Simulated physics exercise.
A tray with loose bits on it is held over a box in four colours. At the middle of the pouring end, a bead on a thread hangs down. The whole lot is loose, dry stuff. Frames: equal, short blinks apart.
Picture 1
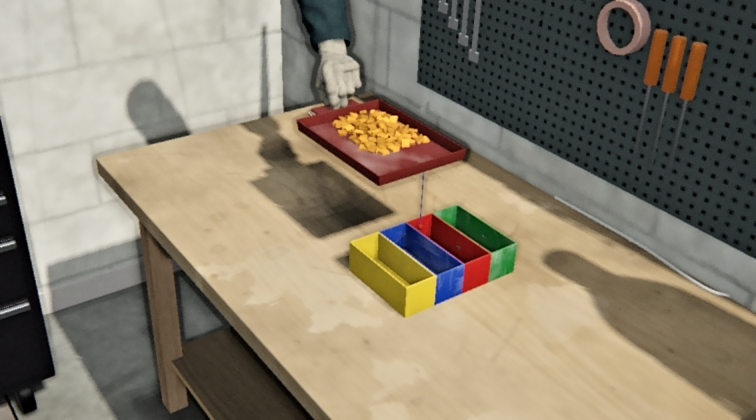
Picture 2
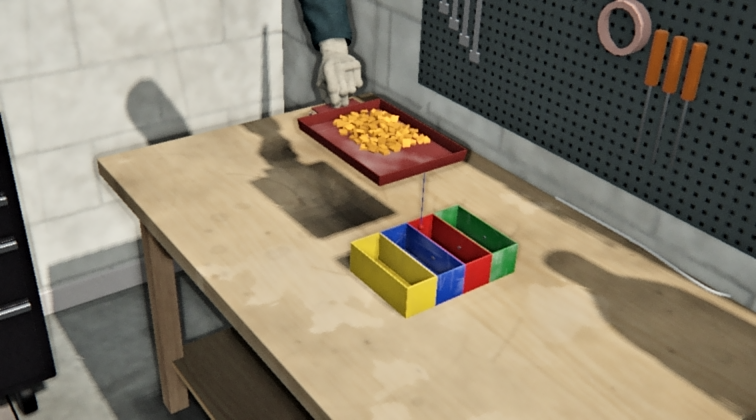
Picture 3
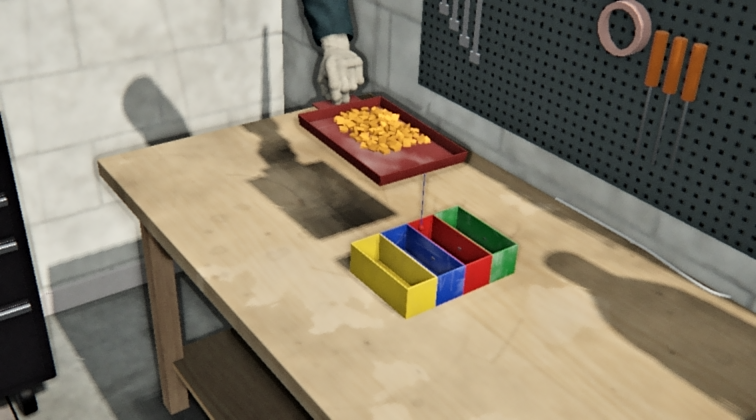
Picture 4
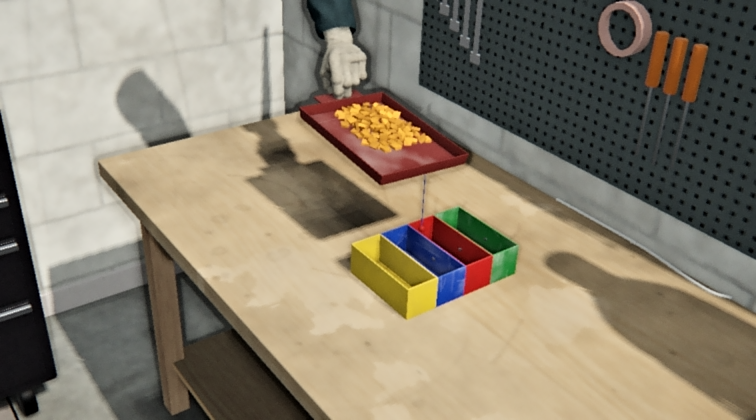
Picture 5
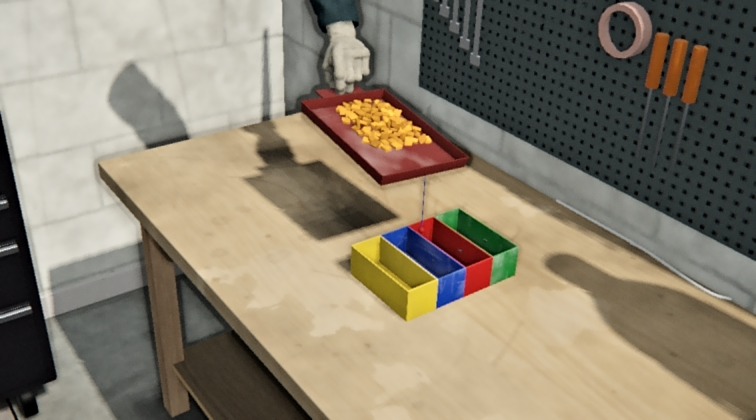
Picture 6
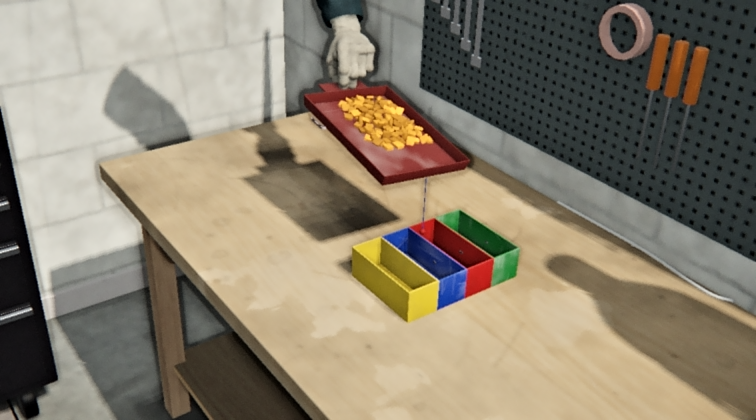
A gloved hand in a dark teal sleeve is at the far edge of a wooden workbench, seen from above at an angle, in a room with pale block walls and a dark pegboard. Beside it, a red tray of orange bits is above and behind a box with yellow, blue, red and green cells, left to right. The hand rises slightly as the tray tilts a little toward its right corner, while the bits stay bunched and the view barely shifts.
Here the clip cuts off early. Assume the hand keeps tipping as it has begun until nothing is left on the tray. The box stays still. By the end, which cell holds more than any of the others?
That would be the green one.
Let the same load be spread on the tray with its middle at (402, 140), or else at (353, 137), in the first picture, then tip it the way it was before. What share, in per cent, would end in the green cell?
Close to 70 and close to 60 per cent.
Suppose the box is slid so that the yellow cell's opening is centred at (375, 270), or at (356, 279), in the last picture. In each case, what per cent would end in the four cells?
First case: Some 60 %; second case: Some 10 %.
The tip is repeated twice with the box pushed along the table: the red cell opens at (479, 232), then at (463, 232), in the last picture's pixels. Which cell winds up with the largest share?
So it would be red first and the cell in red after that.
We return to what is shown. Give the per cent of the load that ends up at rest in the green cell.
About 70 per cent.
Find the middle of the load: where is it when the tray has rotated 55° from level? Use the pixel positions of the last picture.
I'd put the middle of the pieces at roughly (442, 149).
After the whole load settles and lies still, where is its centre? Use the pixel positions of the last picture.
The centre ends up roughly at (463, 253).
Soon, tray tipped steeply; all on the tray.
A while on, tray tipped right over; about two thirds on the tray; about a quarter in the green cell; a small part in the red cell; a small part falling or outside the box.
Towards the end, tray tipped past a quarter turn; about two thirds in the green cell; about a quarter in the red cell; a stray few falling or outside the box.
Finally, tray tipped past a quarter turn; about two thirds in the green cell; about a quarter in the red cell; none in the yellow cell; none in the blue cell; a stray few outside the box.
